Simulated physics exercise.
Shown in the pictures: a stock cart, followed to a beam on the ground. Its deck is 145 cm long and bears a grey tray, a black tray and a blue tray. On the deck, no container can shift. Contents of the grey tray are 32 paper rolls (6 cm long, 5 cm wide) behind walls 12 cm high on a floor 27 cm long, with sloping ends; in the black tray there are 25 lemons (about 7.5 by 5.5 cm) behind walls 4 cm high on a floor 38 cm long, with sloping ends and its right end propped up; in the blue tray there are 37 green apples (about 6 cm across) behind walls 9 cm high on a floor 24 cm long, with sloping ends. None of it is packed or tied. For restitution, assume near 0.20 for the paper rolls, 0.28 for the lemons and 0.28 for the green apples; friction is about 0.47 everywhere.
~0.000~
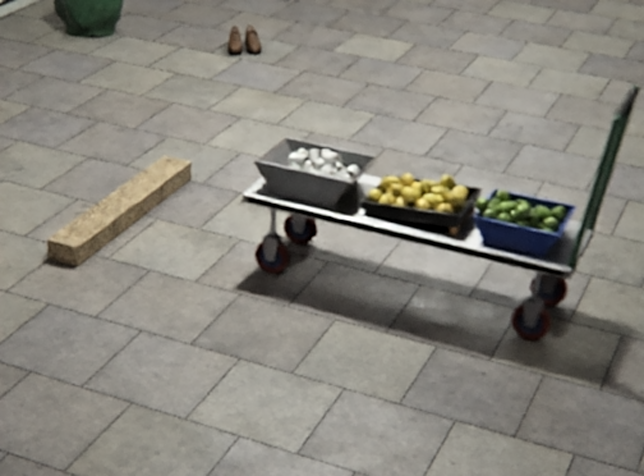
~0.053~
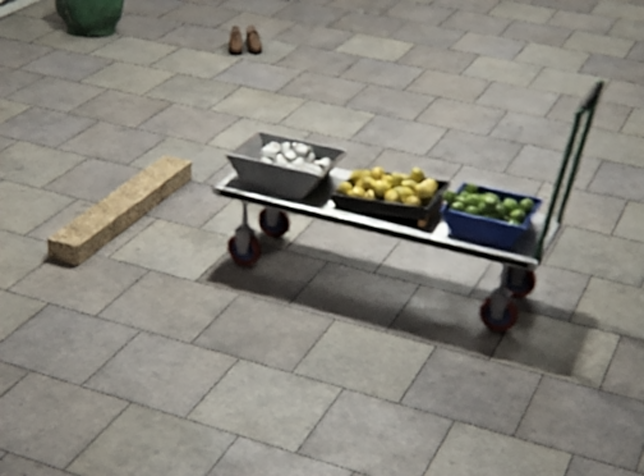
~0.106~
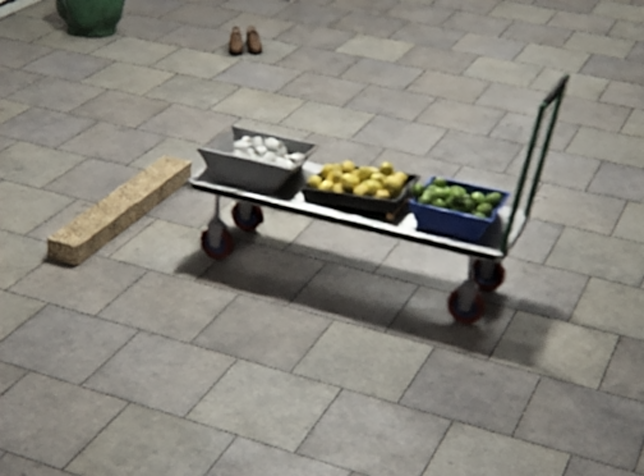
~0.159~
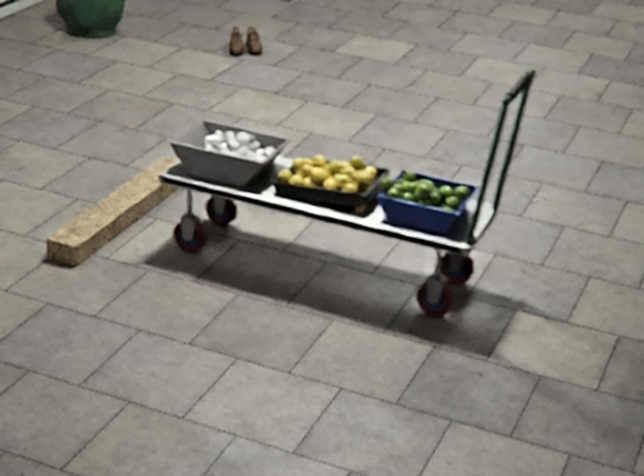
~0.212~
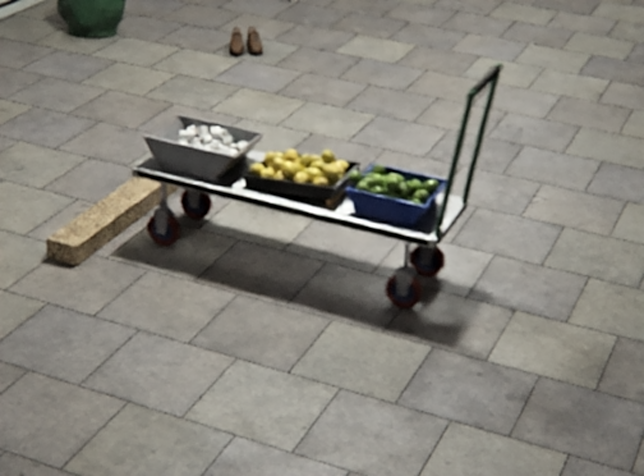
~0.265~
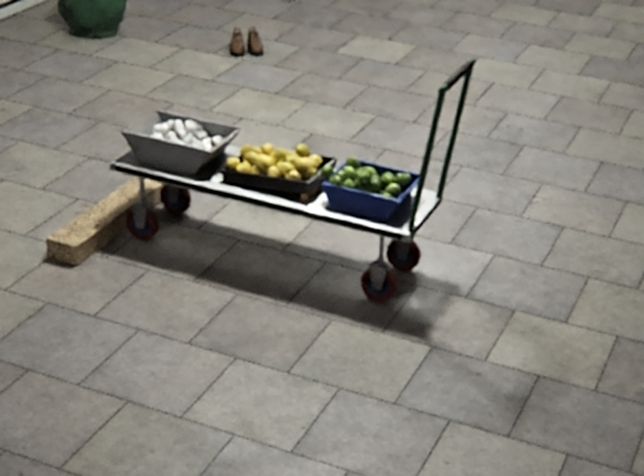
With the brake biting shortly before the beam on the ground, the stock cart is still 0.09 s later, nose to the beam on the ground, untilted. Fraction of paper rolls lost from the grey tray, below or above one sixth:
Below a sixth.
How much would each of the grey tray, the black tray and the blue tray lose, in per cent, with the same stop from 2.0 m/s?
Grey tray 0 %, black tray 20 %, blue tray 10 %.
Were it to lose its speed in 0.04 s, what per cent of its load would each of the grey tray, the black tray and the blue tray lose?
You'd end up with grey tray at 0 %, black tray at 30 % and blue tray at 20 %.
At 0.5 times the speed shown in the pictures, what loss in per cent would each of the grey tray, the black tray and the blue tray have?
Then the grey tray sheds 0 per cent, the black tray 0 per cent, and the blue tray 10 per cent.
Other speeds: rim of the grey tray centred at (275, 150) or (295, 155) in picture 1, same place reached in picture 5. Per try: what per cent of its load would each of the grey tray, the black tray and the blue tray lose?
Try by try, the grey tray would lose 0 then 0 per cent, the black tray 10 then 20 per cent, and the blue tray 10 then 10 per cent.
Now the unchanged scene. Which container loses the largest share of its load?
That's the black tray.
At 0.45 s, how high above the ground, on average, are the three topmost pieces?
60 cm.
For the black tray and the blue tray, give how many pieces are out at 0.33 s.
Estimated count: Black tray around 2, blue tray around 2.
After 0.33 s, the grey tray has all 32, the black tray is down by 2 of 25 and the blue tray is down by 2 of 37.
After 0.45 s, the grey tray has all 32, the black tray is down by 3 of 25 and the blue tray is down by 4 of 37.
After 0.68 s, the grey tray is down by 1 of 32, the black tray is down by 7 of 25 and the blue tray is down by 6 of 37.
When it is over (at 1.18 s), the grey tray is down by 1 of 32, the black tray is down by 9 of 25 and the blue tray is down by 6 of 37. Asked share, 1 of 32, 3 per cent.
